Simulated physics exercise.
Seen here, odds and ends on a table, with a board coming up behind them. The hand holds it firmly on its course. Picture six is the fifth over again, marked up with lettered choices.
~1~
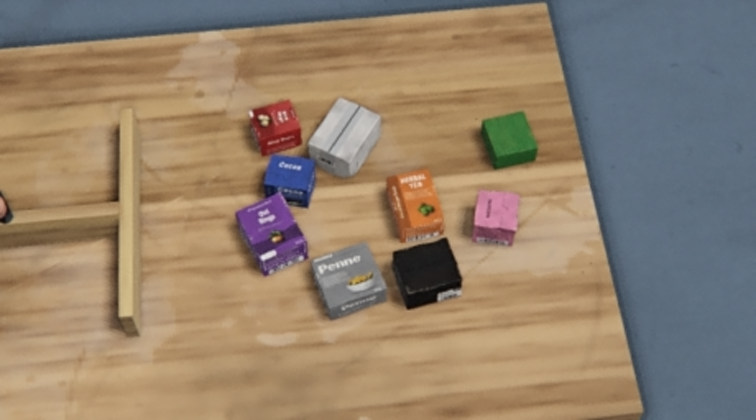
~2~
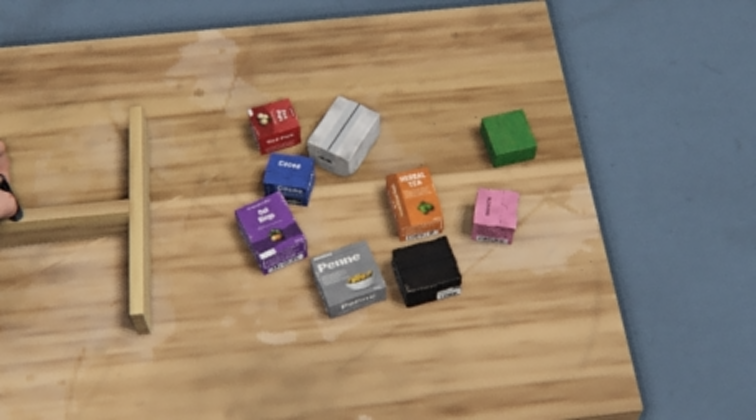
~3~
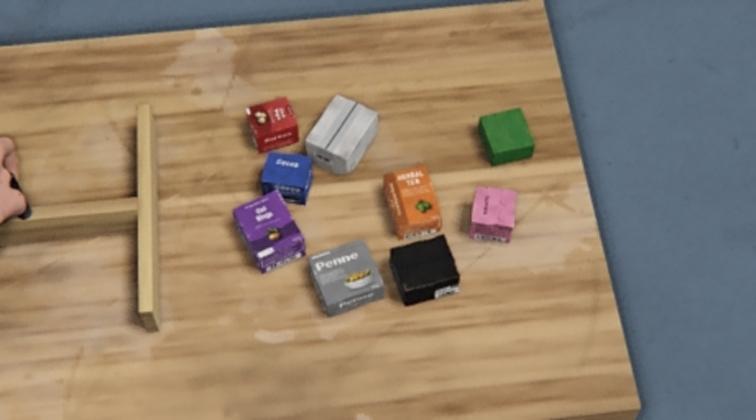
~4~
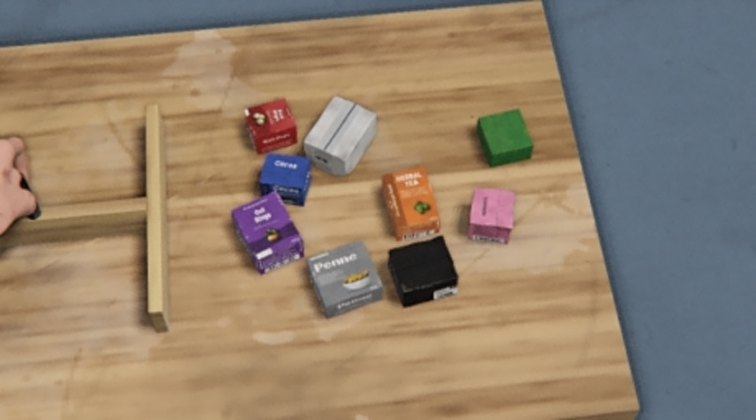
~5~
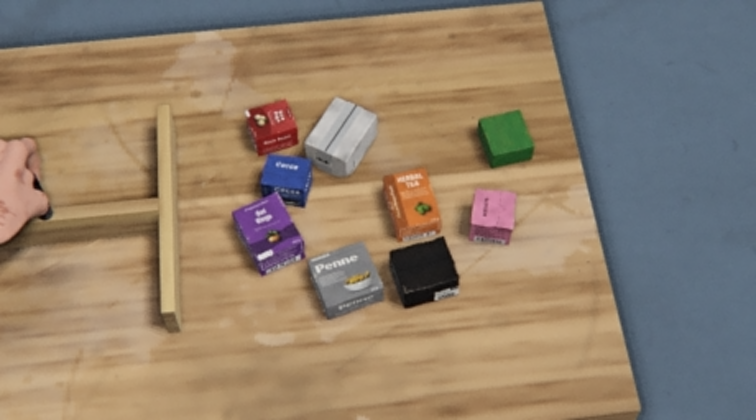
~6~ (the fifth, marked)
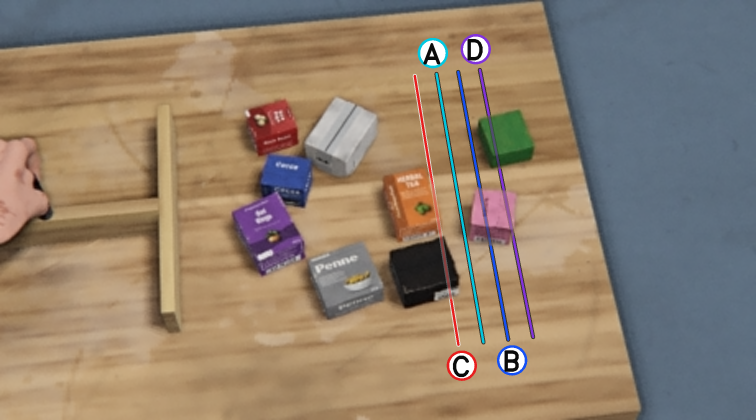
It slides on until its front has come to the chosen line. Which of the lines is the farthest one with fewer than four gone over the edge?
No farther than D.
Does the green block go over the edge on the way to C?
By then, no.
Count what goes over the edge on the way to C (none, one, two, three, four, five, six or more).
In all, none.
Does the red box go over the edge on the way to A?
No.
On the marked copy, A at (458, 199); B at (482, 197); C at (435, 201); D at (505, 194).
Taking D. A third of the way, board (288, 191); red box (311, 127); white box (360, 140).
Two thirds of the way, board (408, 179); pink packet (536, 214); green block (518, 140).
When it is over, board (502, 170); pink packet over the edge; black box over the edge; three fallen.
As for the rest, A is within the limit but short; B is within the limit but short; C is within the limit but short.
